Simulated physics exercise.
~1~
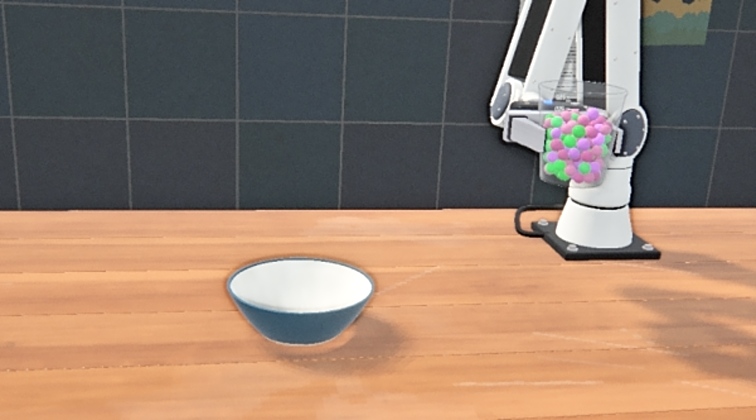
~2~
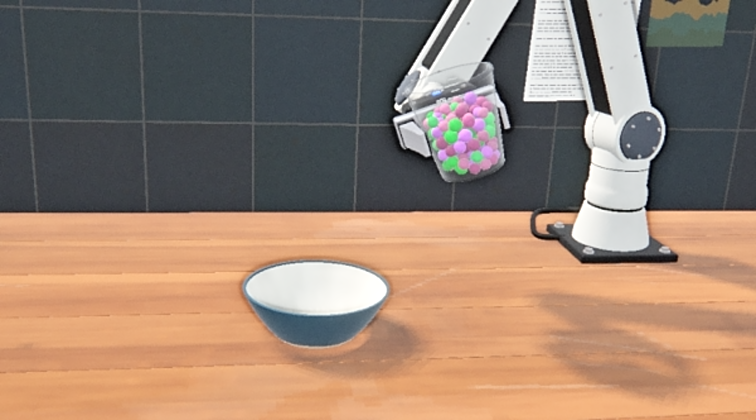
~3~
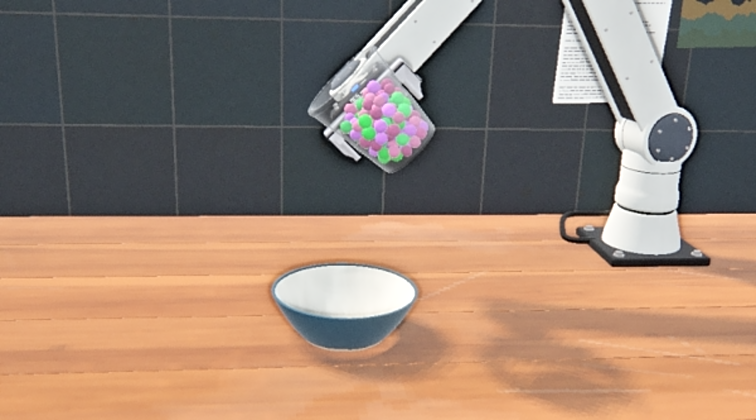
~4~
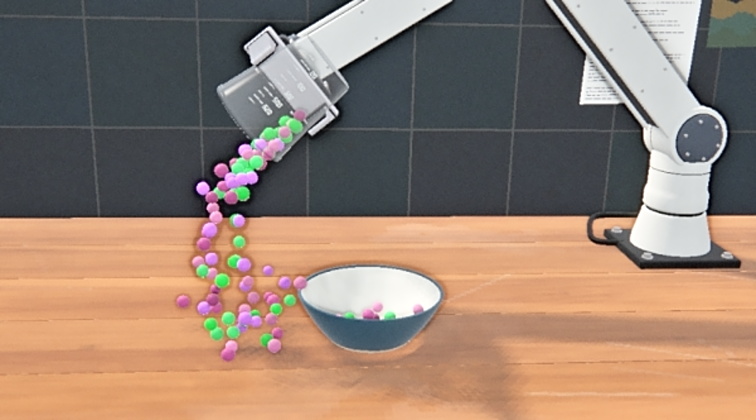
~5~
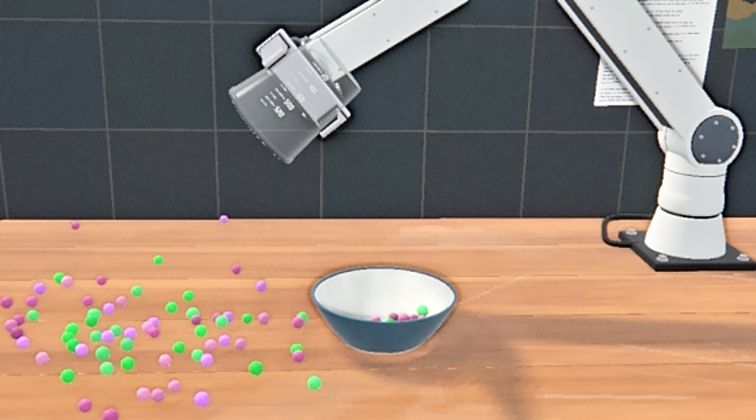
Robot arm carrying a beaker of colourful balls left and tipping it past a bowl, most scattering across the wooden table.
